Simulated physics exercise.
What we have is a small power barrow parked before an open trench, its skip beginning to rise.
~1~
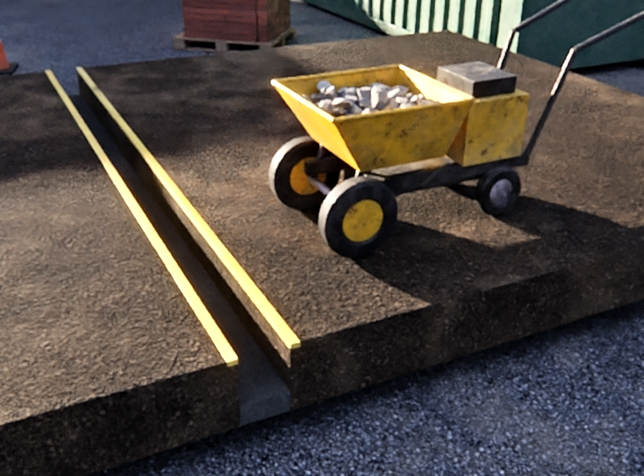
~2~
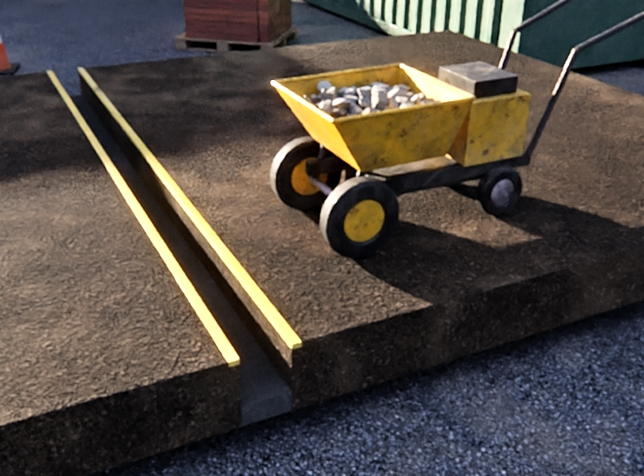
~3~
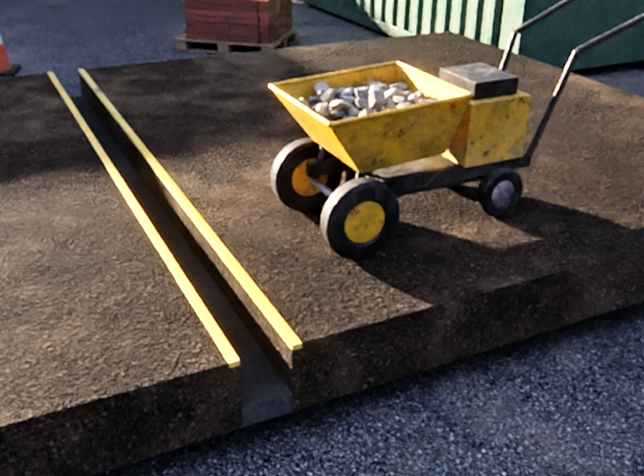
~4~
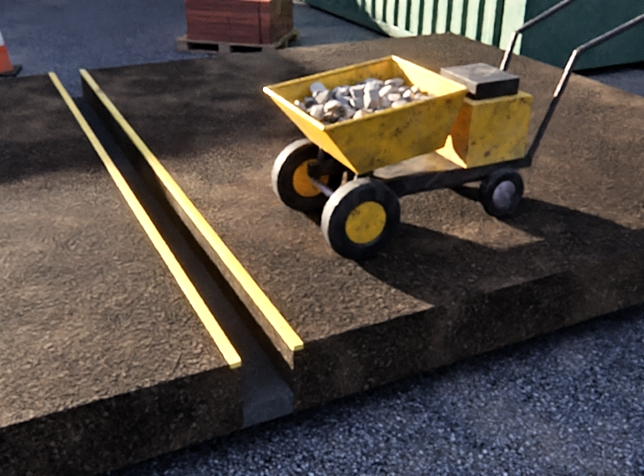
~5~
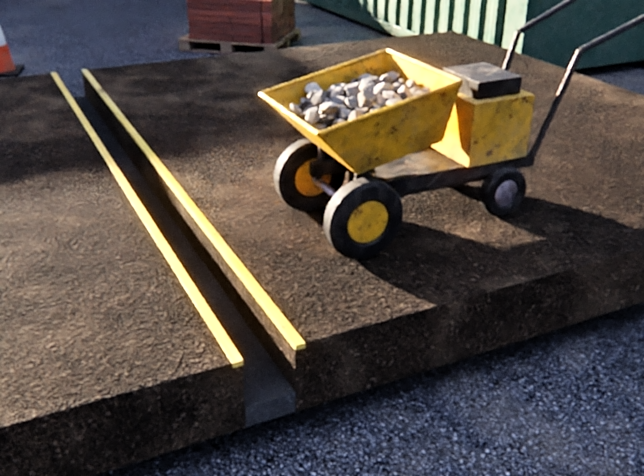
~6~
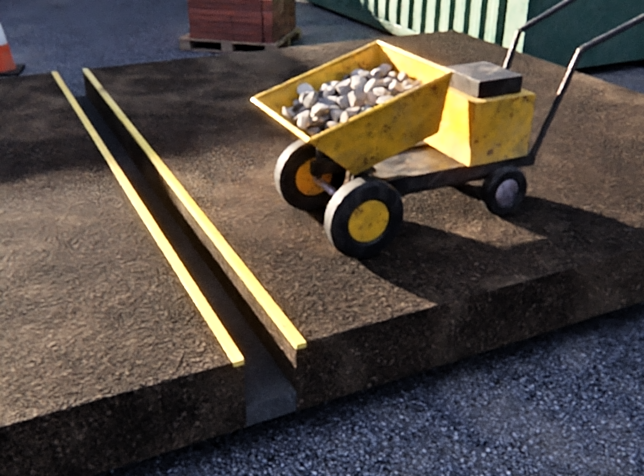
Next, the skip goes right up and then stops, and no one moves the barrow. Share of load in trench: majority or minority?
The trench is going to be left with upwards of half the load.
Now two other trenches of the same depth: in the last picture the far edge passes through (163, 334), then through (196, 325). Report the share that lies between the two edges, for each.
Close to 100 per cent in the first, close to 90 per cent in the second.
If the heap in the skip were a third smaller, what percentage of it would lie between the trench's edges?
I'd put it at about 90 per cent.
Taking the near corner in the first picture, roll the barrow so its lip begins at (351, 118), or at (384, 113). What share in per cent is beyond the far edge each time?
Try 1: 0 %. Try 2: 0 %.
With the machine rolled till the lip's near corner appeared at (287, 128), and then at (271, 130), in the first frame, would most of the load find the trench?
A minority / a minority.
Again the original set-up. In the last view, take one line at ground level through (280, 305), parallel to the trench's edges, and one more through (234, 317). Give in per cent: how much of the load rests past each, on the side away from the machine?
In order: Near 90 %, then 30 %.
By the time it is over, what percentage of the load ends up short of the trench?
Estimate: Around 5 per cent.
Shortly afterwards, skip tipped steeply; the whole lot in the skip.
Next, skip tipped right over; near two thirds in the skip; only a few short of the trench; near a quarter in or heaped over the trench; only a few beyond it; only a few falling.
Some moments later, skip tipped right over; a little in the skip; a little short of the trench; near two thirds in or heaped over the trench; a little beyond it.
In the end, skip tipped right over; a little in the skip; only a few short of the trench; the bulk in or heaped over the trench; a little beyond it.
